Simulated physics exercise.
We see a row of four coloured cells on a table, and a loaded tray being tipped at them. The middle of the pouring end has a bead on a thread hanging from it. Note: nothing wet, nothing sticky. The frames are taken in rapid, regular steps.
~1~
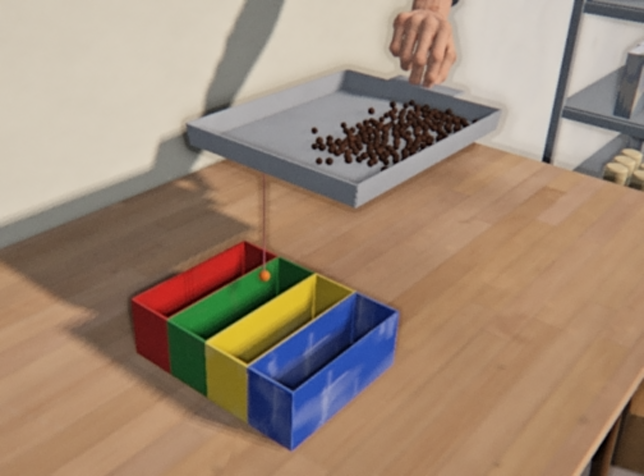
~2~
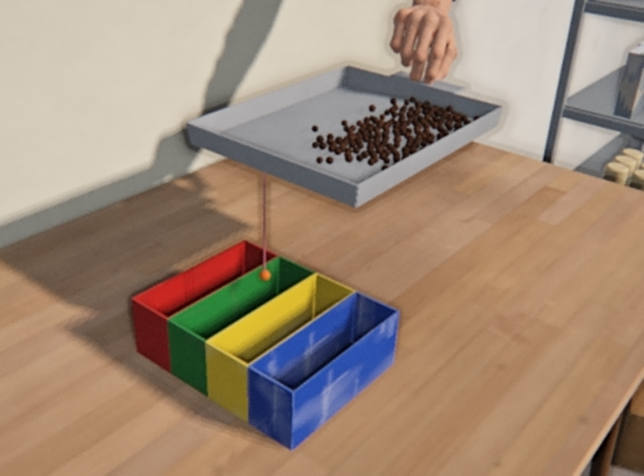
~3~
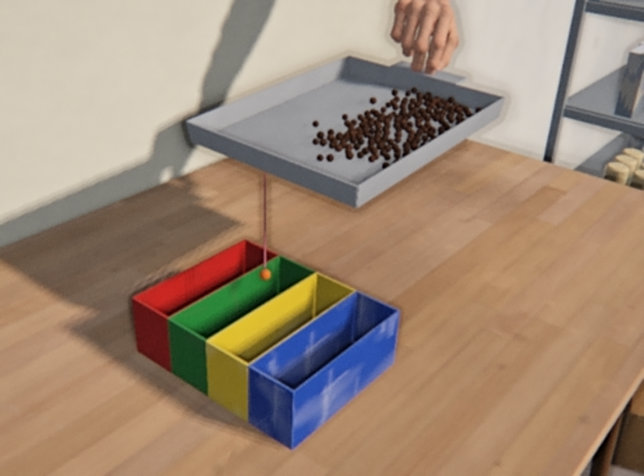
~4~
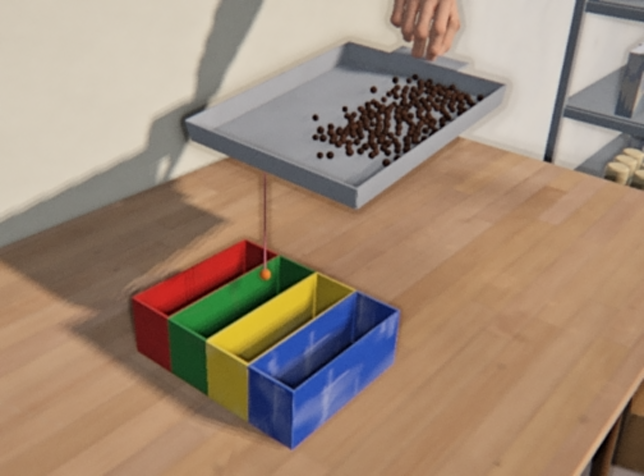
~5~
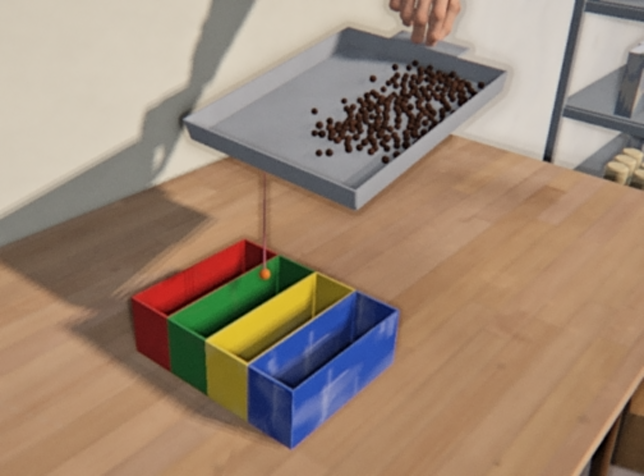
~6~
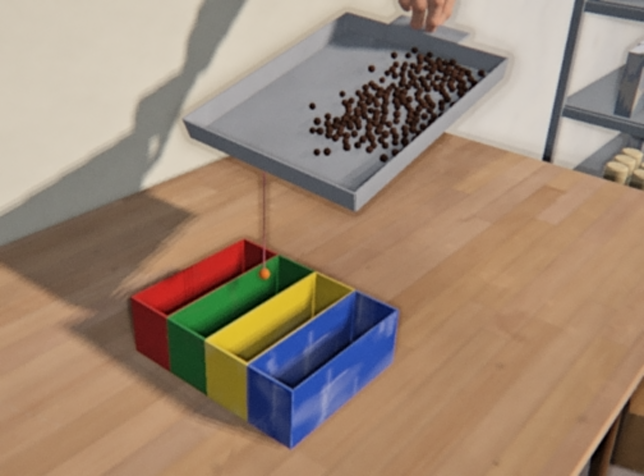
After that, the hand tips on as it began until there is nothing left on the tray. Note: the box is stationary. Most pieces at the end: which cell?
Blue.
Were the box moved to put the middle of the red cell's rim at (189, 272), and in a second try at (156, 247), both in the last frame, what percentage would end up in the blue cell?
Trial 1 around 50 percent, trial 2 around 10 percent.
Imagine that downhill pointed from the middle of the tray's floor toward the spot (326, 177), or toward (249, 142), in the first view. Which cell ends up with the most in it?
First: That blue cell. Second: The red one.
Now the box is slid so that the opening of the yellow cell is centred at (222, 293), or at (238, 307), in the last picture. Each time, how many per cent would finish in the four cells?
20 and 50 in a hundred, in turn.
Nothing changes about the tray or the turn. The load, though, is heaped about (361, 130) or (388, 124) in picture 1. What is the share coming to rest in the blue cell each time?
Estimate: 40 % first, 60 % second.
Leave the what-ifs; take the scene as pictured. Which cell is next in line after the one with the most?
That would be yellow, just behind the top one.
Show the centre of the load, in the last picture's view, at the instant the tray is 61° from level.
Close to (331, 177).
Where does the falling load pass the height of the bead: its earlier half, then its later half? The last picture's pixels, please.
Roughly (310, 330) first, then roughly (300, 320).
Soon, tray tipped steeply; nearly all on the tray; a stray few in the blue cell; a stray few in the yellow cell; a stray few in the green cell; a stray few falling or outside the box.
A while on, tray tipped past a quarter turn; about half on the tray; about a quarter in the blue cell; a stray few in the yellow cell; a stray few in the green cell; about a quarter falling or outside the box.
Towards the end, tray tipped past a quarter turn; about two thirds in the blue cell; about a quarter in the yellow cell; a small part in the green cell; a small part falling or outside the box.
Finally, tray tipped past a quarter turn; about two thirds in the blue cell; about a quarter in the yellow cell; a small part in the green cell; none in the red cell; a small part outside the box.
